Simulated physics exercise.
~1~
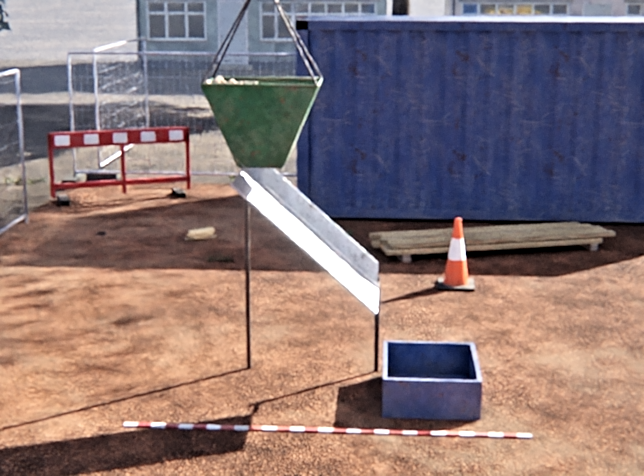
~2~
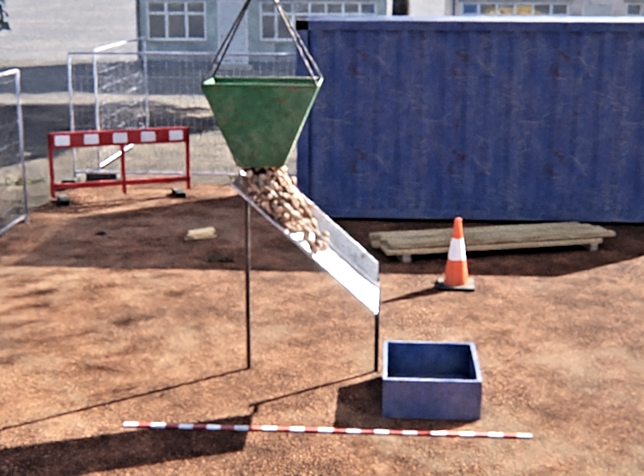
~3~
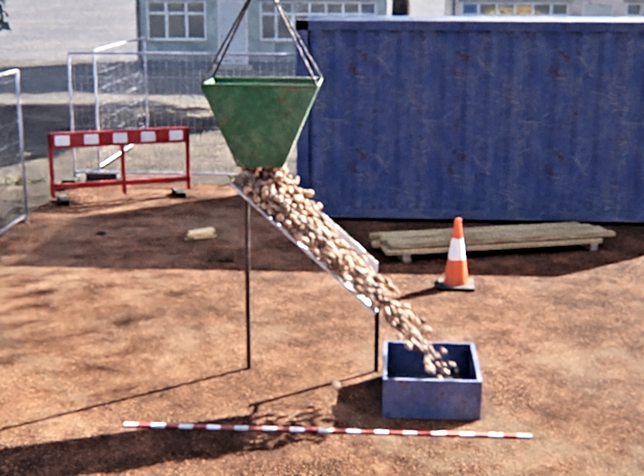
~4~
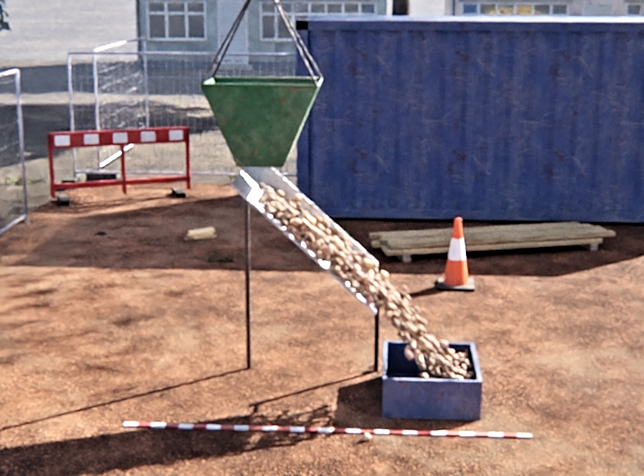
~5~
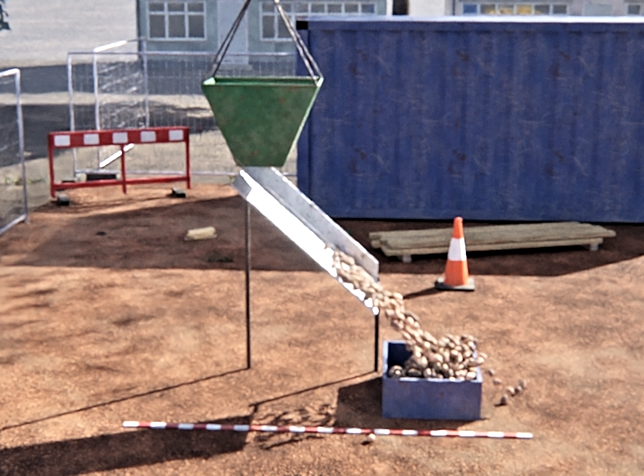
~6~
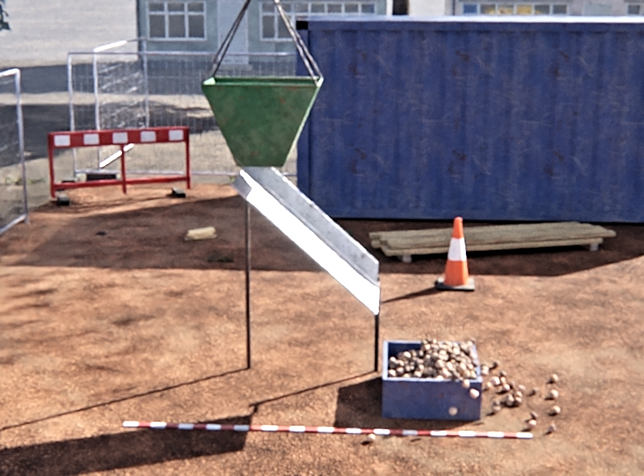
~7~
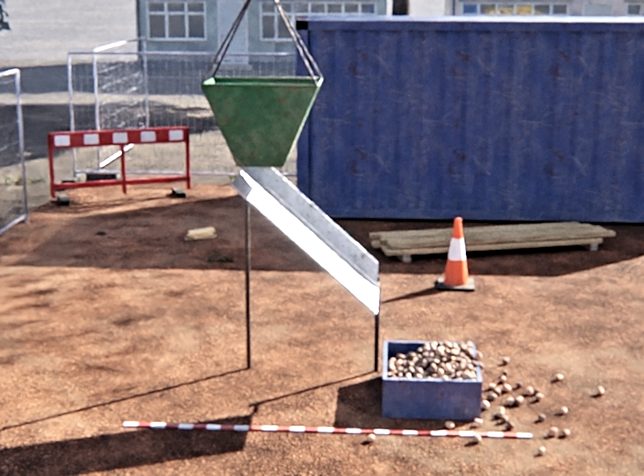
In a sunlit yard of reddish dirt, seen from slightly above, a green skip hangs still on cables over a fixed, sloping steel chute. A blue bin sits below the chute's lower end, behind a red and white striped pole, with a traffic cone and a long blue container farther back. Brown stones pour from the skip, slide down to the right and drop into the bin. The skip empties, the chute clears, and the stones heap up. A few tumble over and scatter on the dirt, mostly to the right, while nearly all rest in the full bin.
